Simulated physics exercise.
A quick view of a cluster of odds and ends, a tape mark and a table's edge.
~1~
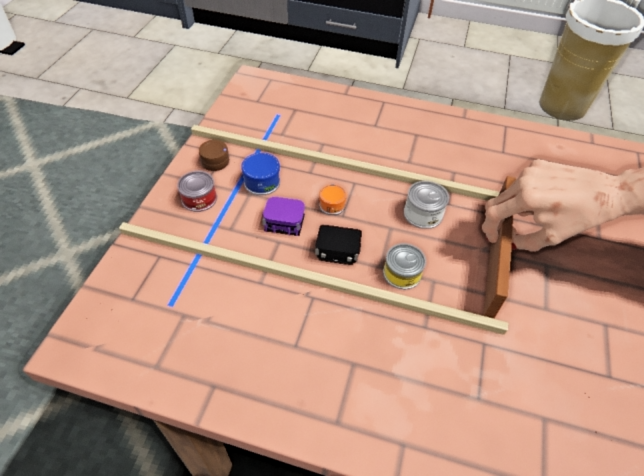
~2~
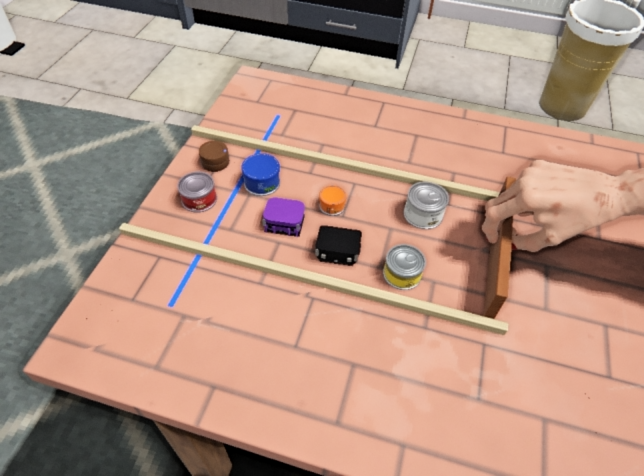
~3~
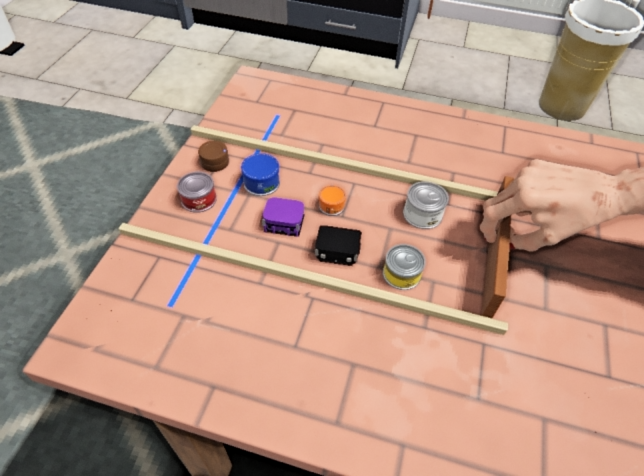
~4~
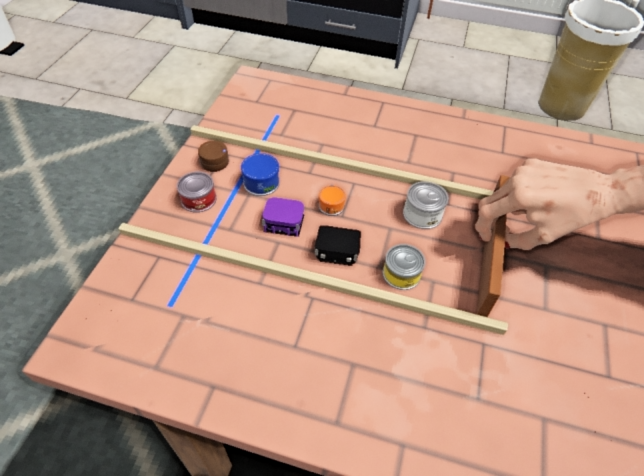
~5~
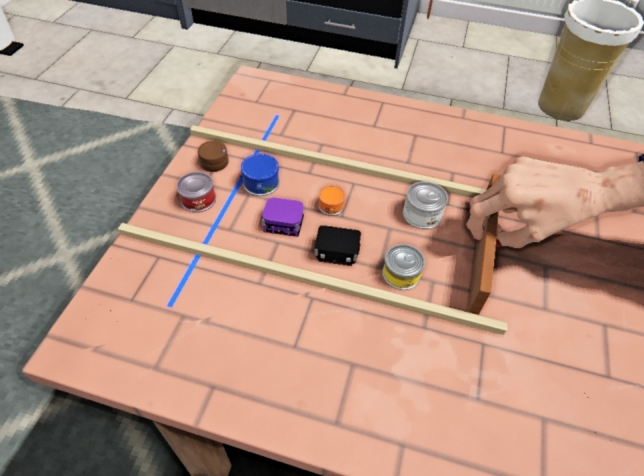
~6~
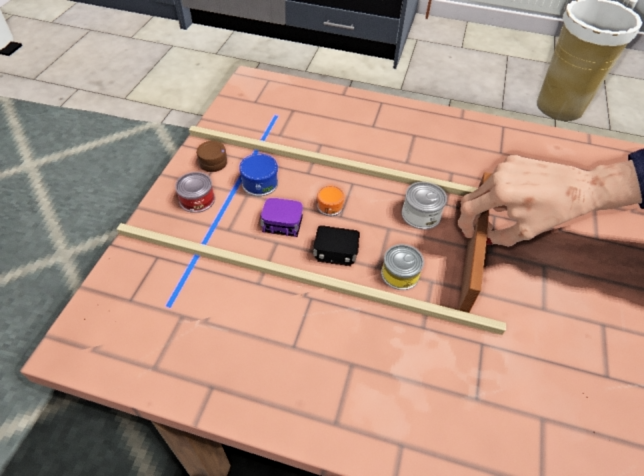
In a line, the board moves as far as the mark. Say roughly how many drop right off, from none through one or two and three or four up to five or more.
Dropping off: One or two.
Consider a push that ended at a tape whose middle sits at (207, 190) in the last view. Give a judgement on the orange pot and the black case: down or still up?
Well, the orange pot sits tight, and the black case sits tight.
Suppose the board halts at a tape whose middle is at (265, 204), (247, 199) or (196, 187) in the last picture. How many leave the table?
In order, the counts are 0, 0 and 4.
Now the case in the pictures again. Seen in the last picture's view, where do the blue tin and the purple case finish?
In the last picture the blue tin sits around (192, 154) and the purple case around (169, 174).
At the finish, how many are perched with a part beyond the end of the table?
Expected count: 1.
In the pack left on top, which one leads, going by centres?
That would be the purple case.
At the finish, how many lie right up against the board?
Contact count: 3.
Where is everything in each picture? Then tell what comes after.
The first picture shows brown lid (214, 155); red pot (198, 191); blue tin (261, 174); board (501, 244); tape (233, 195).
The second picture shows red pot (198, 192); white tin (426, 206).
The third picture shows blue tin (261, 175); black case (338, 247).
The fourth picture shows brown lid (214, 156); board (494, 243).
The fifth picture shows red pot (197, 192); orange pot (332, 201).
The sixth picture shows brown lid (212, 156); red pot (196, 192); blue tin (259, 175); board (477, 239); tape (231, 195).
Soon after, none off yet; brown lid at rest near (212, 156); red pot at rest near (196, 192); blue tin at rest near (259, 175).
After that, none off yet; brown lid at rest near (212, 156); red pot at rest near (193, 193); blue tin moving near (256, 173).
In the end, the number that fall off is one or two; gone, red pot and brown lid.
